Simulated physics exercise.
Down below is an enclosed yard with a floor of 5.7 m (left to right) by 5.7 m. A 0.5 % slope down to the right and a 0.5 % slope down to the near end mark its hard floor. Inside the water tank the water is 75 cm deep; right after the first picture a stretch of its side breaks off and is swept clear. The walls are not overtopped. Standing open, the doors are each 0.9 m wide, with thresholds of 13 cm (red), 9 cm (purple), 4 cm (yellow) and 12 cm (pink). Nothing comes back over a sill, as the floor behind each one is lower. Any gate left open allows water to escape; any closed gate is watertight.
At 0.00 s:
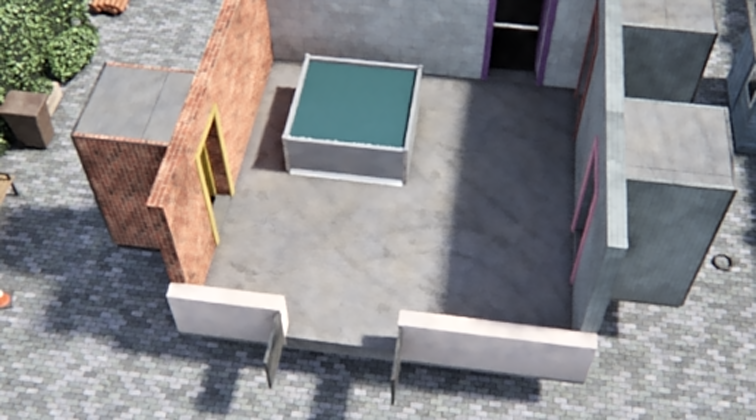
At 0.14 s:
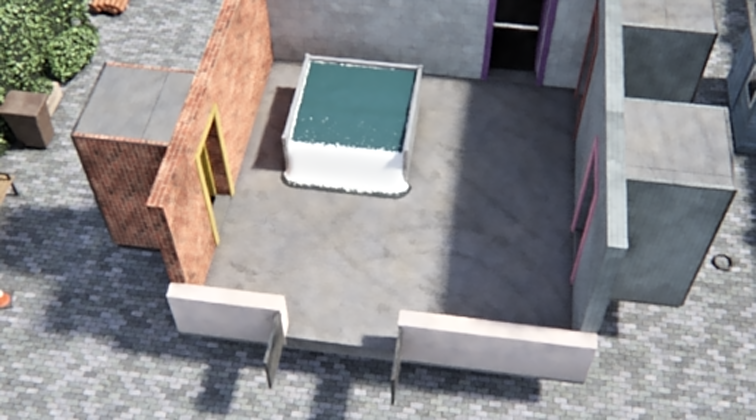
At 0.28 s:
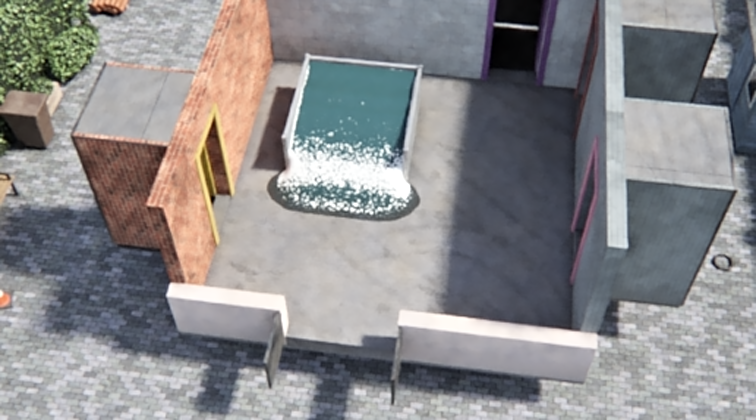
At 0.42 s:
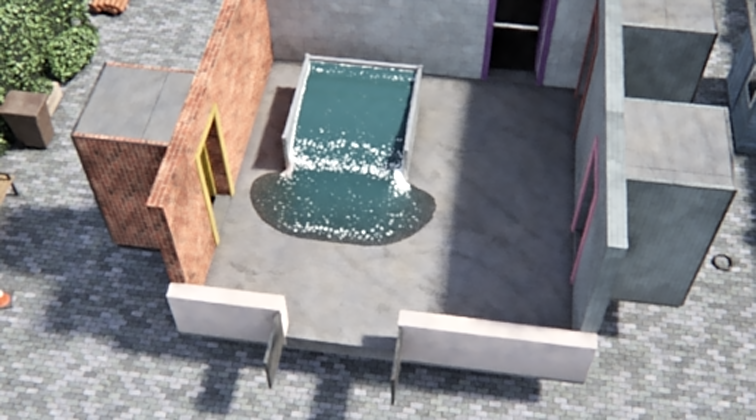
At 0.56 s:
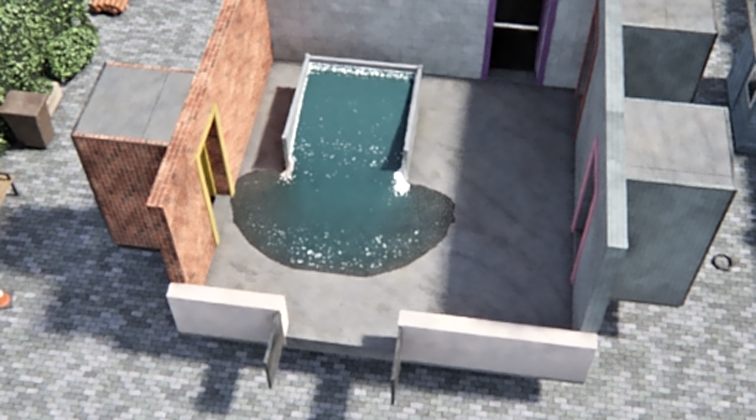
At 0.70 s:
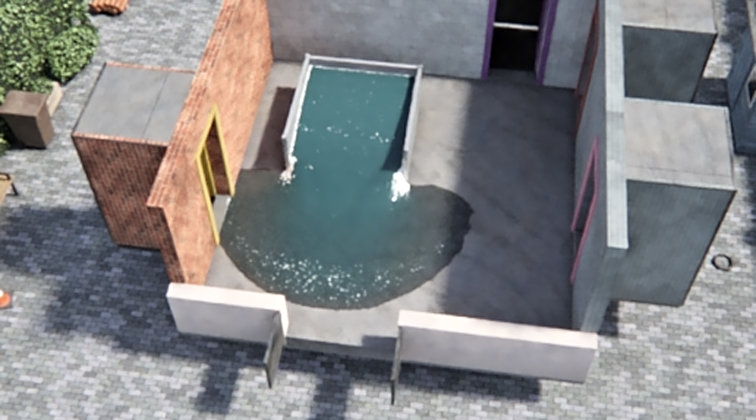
In a walled yard with a bare grey floor, the near side of a full water tank gave way, and water gushed out, spreading in a widening dark pool towards the front and both sides.
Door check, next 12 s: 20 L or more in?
Result: At the red door I expect the water to hold within the limit; at the purple door I expect the water to hold within the limit; at the yellow door I expect the water to rise above the limit; at the pink door I expect the water to hold within the limit.
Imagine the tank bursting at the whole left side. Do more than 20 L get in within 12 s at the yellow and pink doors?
Compared with the limit, yellow is higher and pink is lower.
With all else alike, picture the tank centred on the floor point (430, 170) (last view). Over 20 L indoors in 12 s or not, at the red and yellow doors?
For the red door, the amount is acceptable; for the yellow door, the amount is acceptable.
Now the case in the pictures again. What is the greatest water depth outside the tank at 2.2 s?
Some 38 cm deep.
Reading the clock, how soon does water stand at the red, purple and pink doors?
The red door is reached at 4.5 s, purple at 5.5 s, pink at 2.8 s.
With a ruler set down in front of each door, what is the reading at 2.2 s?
You'd see red at 0 cm, purple at 0 cm, yellow at 8 cm and pink at 0 cm.
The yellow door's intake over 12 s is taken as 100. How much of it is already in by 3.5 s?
Roughly 50 percent is in by then.
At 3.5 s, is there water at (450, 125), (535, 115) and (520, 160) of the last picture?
First spot not yet wet, second not yet wet, third not yet wet.
After 1.4 s water covers 45 % of the floor and is deepest (42 cm) near (208, 312); red door not reached, purple door not reached, yellow door 9 cm at the sill, 9 L in, pink door not reached.
After 2.2 s water covers 50 % of the floor and is deepest (38 cm) near (197, 311); red door not reached, purple door not reached, yellow door 8 cm at the sill, 34 L in, pink door not reached.
After 3.5 s water covers 50 % of the floor and is deepest (23 cm) near (552, 355); red door not reached, purple door not reached, yellow door 13 cm at the sill, 76 L in, pink door 6 cm at the sill, 0 L in.
After 7.0 s water covers 95 % of the floor and is deepest (14 cm) near (540, 354); red door 4 cm at the sill, 0 L in, purple door 6 cm at the sill, 0 L in, yellow door 6 cm at the sill, 148 L in, pink door 8 cm at the sill, 0 L in.
After 12.0 s water covers 100 % of the floor and is deepest (8 cm) near (270, 74); red door 7 cm at the sill, 0 L in, purple door 6 cm at the sill, 0 L in, yellow door 2 cm at the sill, 152 L in, pink door 5 cm at the sill, 0 L in.
